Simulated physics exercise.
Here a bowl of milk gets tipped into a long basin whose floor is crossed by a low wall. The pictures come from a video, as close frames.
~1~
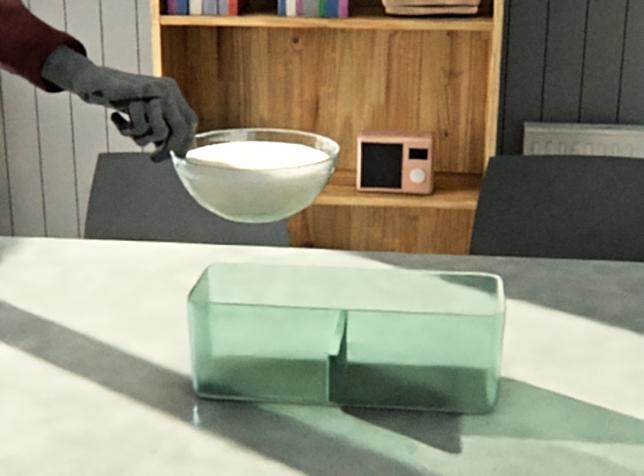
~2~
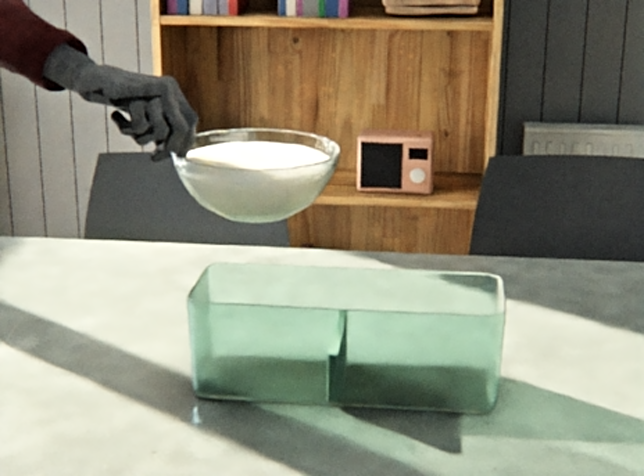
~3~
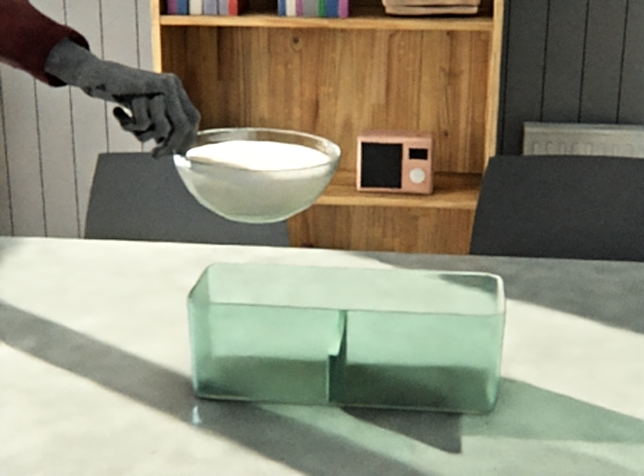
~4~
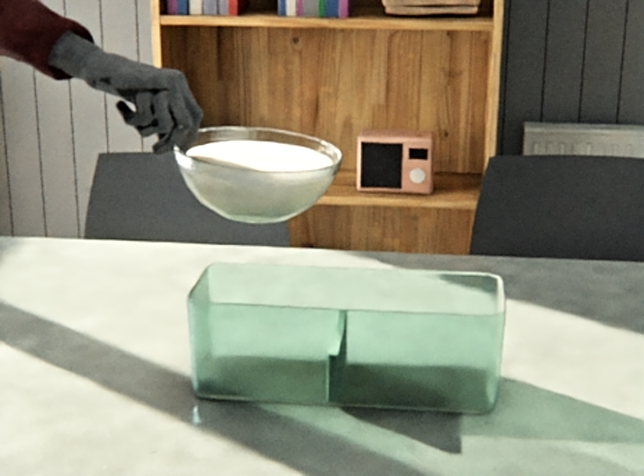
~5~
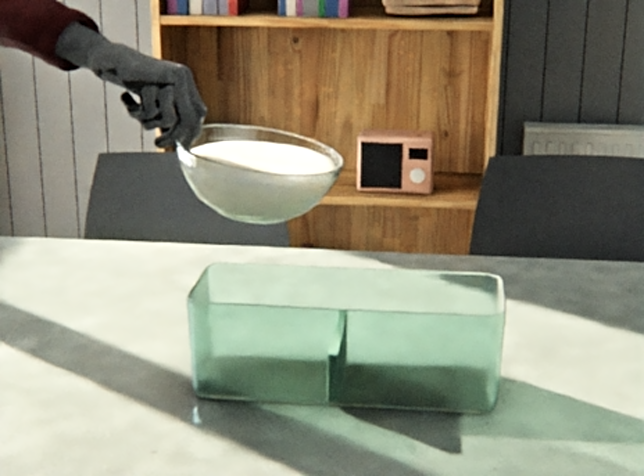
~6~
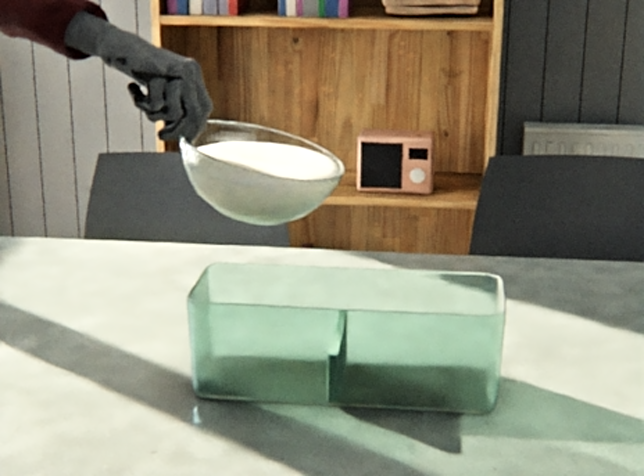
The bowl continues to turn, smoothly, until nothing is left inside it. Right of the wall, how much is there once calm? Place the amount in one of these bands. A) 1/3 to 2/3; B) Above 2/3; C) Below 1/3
Above 2/3.
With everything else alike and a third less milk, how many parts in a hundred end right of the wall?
80 %.
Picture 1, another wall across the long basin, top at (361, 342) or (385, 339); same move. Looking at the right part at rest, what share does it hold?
Roughly 60 % and 40 %.
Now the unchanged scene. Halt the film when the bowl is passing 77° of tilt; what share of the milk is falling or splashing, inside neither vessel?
Around 40 percent.
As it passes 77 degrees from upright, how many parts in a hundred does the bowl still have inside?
Near 20 per cent.
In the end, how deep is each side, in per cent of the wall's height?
Left 10 per cent, right 60.
A moment on, the bowl is tipped on its side and 22 per cent is still to pour, 0 is left of the wall and 36 right of it.
Next, the bowl is tipped right over and 0 per cent is still to pour, 15 is left of the wall and 75 right of it.
Then the bowl is tipped right over and 0 per cent is still to pour, 15 is left of the wall and 76 right of it.
Later the bowl is tipped right over and 0 per cent is still to pour, 15 is left of the wall and 76 right of it.
At rest 15 per cent lies left of the wall, 76 right of it and 9 outside.
